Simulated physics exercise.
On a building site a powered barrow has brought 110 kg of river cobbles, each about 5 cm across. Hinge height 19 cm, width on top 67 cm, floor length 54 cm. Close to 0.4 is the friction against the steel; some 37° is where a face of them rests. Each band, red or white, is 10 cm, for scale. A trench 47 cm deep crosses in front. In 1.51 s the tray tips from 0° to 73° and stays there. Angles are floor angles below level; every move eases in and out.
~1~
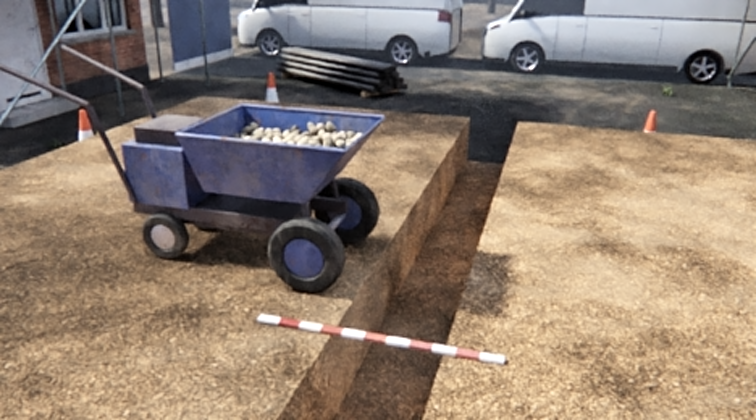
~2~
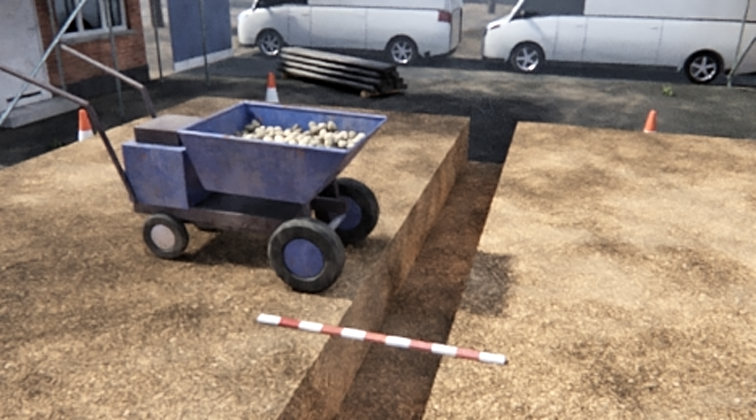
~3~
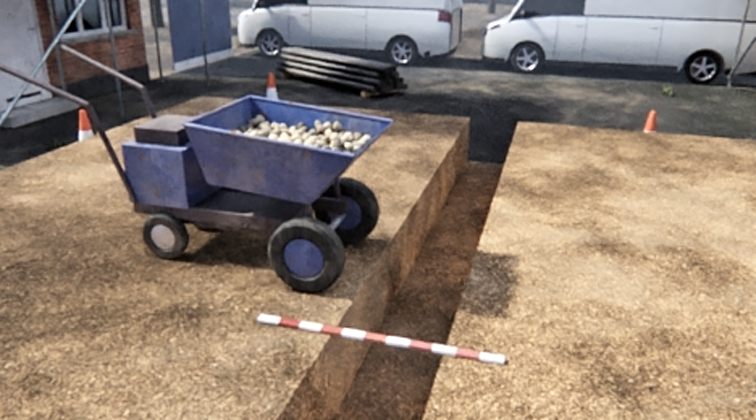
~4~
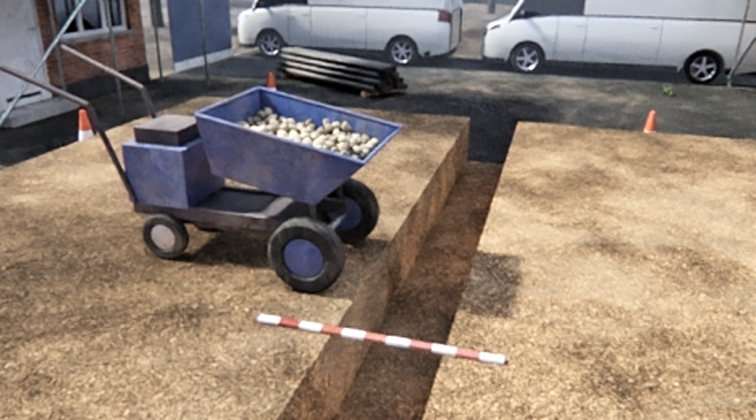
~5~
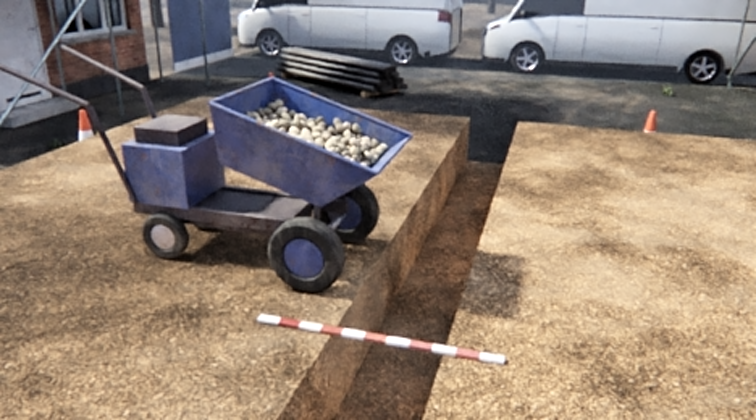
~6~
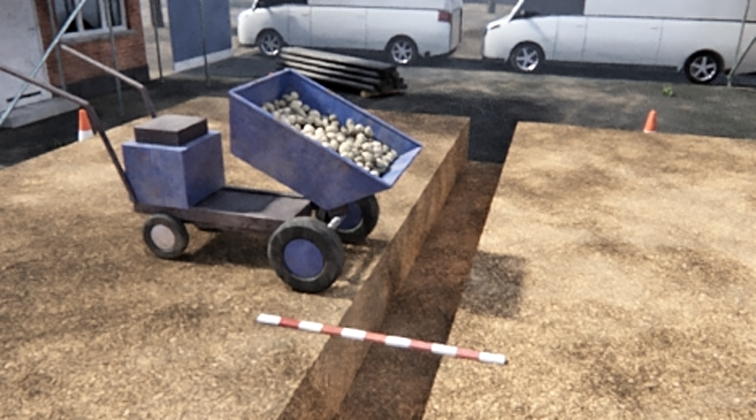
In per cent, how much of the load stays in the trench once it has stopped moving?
I would say about 59 per cent.
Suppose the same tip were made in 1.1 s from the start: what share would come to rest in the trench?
In that case some 55 per cent.
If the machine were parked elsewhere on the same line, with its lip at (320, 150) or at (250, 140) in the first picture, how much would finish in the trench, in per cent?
About 90 per cent first, then about 100 per cent.
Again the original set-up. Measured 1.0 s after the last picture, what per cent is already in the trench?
Roughly 20% by that time.
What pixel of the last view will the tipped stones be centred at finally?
The tipped stones centre close to (455, 342).
Then, 0.5 s after the last picture the floor is at 61°, 100 % in the tray; the foremost stones are at (432, 228).
Then, 1.0 s after the last picture the floor is at 73°, 56 % in the tray, 19 % in the trench, 25 % past the trench; the foremost stones are at (532, 287).
Then, 1.4 s after the last picture the floor is at 73°, 24 % in the tray, 34 % in the trench, 42 % past the trench; the foremost stones are at (605, 319).
Then, 3.3 s after the last picture the floor is at 73°, 0 % in the tray, 59 % in the trench, 41 % past the trench; the foremost stones are at (646, 319).
